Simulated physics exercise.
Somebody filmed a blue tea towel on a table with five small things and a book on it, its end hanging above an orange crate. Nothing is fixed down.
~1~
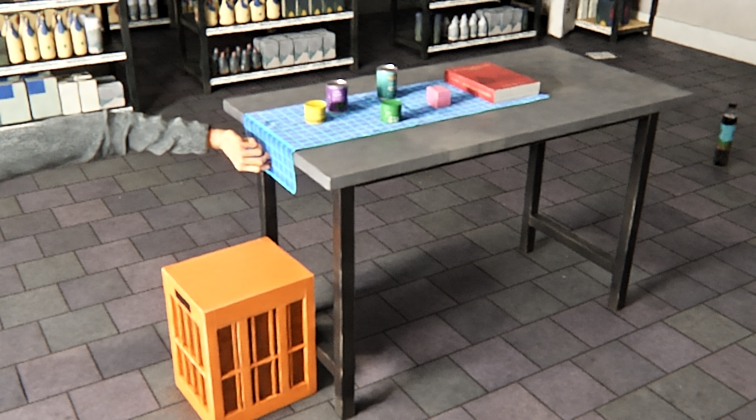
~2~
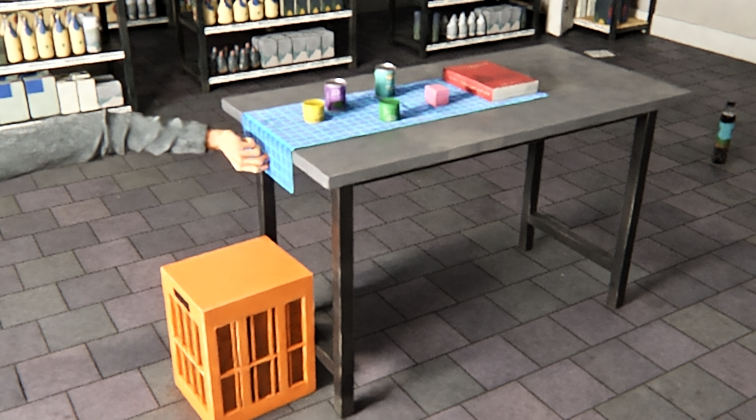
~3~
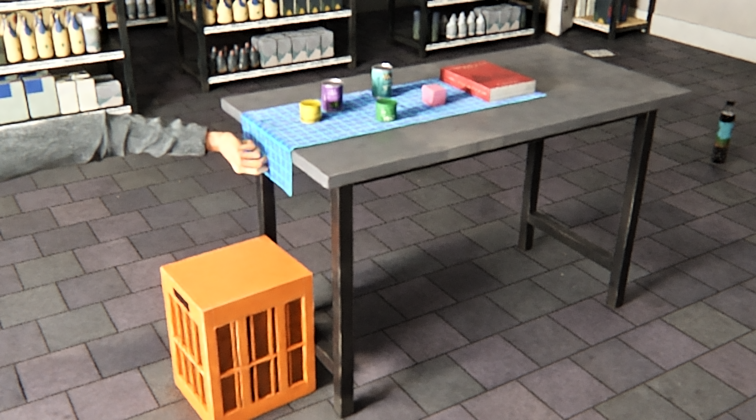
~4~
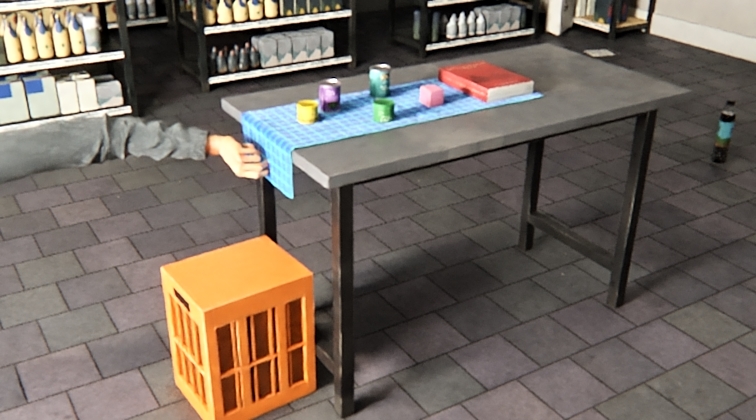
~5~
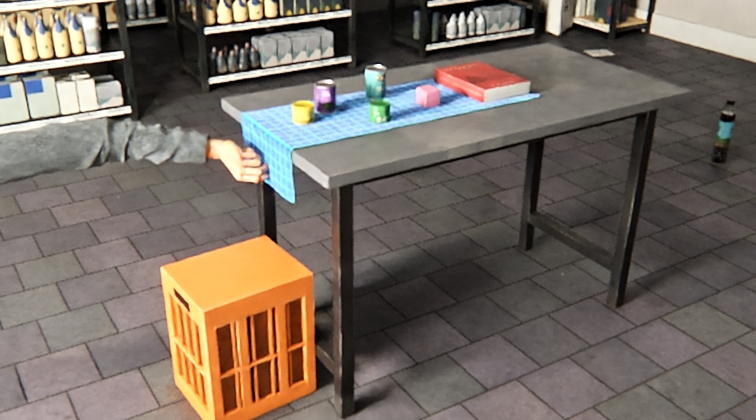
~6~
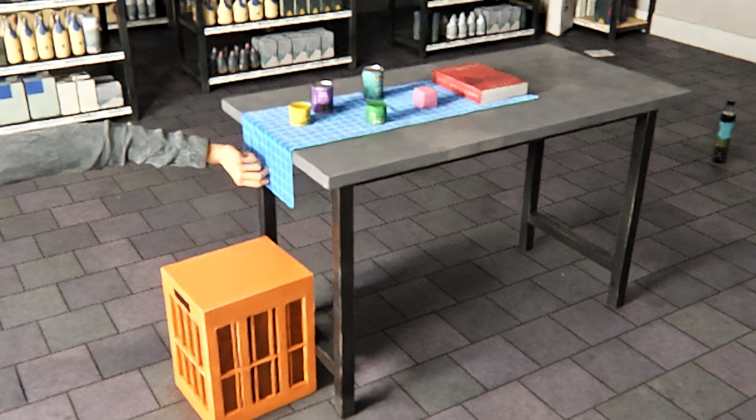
The footage shows a hand holding the hanging end of a blue checked cloth on a table above an orange crate, drawing it slightly downward as the small pots, pink cube and red book on it shift slightly left.
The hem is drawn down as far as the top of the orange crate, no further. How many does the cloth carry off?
The table loses two.
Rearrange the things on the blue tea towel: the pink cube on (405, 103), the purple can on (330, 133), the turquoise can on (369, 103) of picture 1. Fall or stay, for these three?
The pink cube stays on; the purple can tumbles off; the turquoise can stays on.
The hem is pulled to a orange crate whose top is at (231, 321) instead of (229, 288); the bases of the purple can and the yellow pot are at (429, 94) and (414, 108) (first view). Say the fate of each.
The purple can stays on, the yellow pot keeps its place on top.
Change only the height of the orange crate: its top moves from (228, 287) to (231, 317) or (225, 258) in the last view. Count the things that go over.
Then 3 and 1.
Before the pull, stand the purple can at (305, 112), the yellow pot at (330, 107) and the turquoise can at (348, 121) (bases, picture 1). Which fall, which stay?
The purple can falls, the yellow pot is carried off, the turquoise can goes over.
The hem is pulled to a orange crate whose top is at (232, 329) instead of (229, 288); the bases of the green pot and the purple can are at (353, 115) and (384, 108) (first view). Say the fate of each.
The green pot is carried off; the purple can drops off.
Soon after, hem near (268, 215); all still up.
After that, hem near (269, 250); yellow pot gone.
And then, hem on the crate; yellow pot and purple can gone.
In the end, hem on the crate; yellow pot and purple can gone. The count of fallen things is two.
